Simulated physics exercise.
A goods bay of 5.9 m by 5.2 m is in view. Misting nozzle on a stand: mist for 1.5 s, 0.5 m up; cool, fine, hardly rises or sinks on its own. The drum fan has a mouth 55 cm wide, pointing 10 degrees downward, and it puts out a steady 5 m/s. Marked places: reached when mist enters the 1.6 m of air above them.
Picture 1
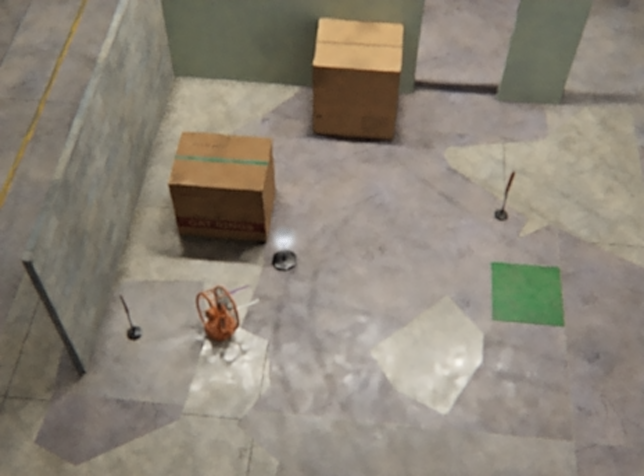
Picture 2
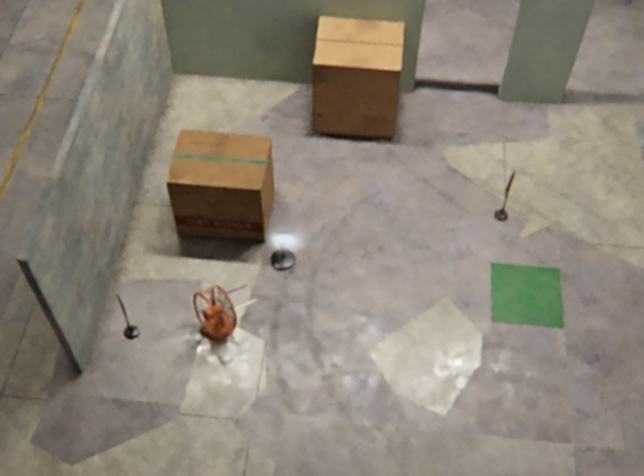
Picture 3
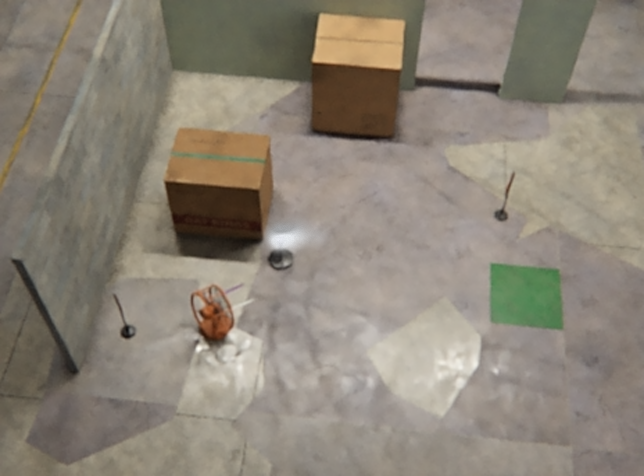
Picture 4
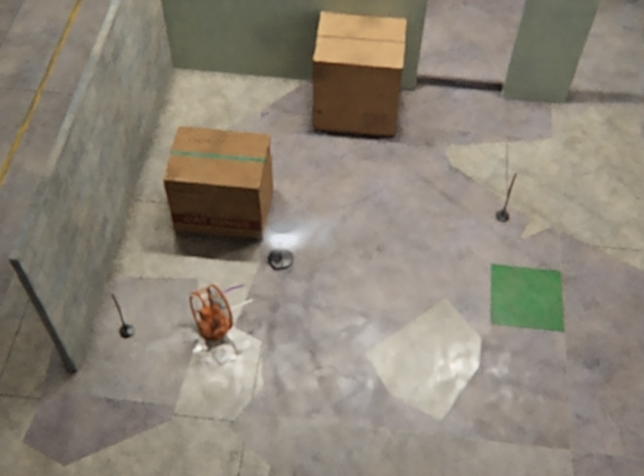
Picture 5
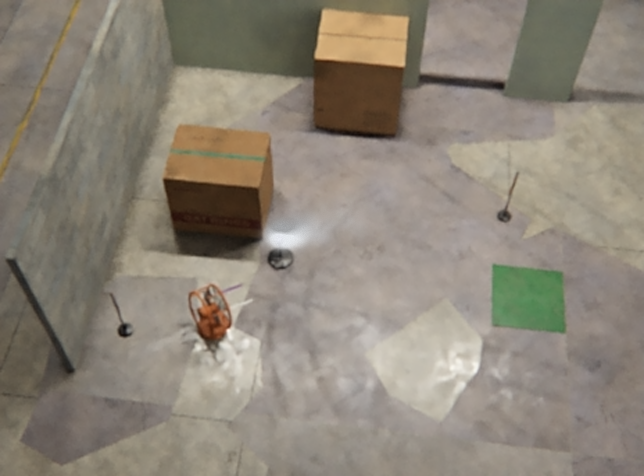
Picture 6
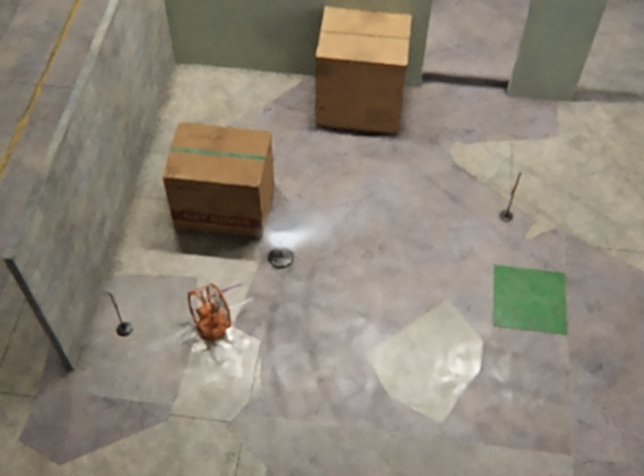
Two large cardboard boxes stood still on a patchy concrete floor beside an orange fan, while a small pale puff of mist at a low nozzle slowly stretched out to the right and slightly upward.
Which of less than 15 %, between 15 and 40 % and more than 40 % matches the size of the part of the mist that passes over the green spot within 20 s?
The match is not even 15 %.
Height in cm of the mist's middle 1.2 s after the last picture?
The middle is at about 20 cm above the surface.
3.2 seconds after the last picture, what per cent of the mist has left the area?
Some 20 in a hundred.
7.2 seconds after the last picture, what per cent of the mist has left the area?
Around 70 percent at that point.
Then, 1.2 s after the last picture, 0 % has passed over the green spot; 0 % has left the area, and the middle of the rest is near (356, 191).
Then, 3.2 s after the last picture, 0 % has passed over the green spot; 19 % has left the area, and the middle of the rest is near (456, 113).
Then, 7.2 s after the last picture, 0 % has passed over the green spot; 68 % has left the area, and the middle of the rest is near (427, 81).
Then, 19.2 s after the last picture, 0 % has passed over the green spot; 86 % has left the area.
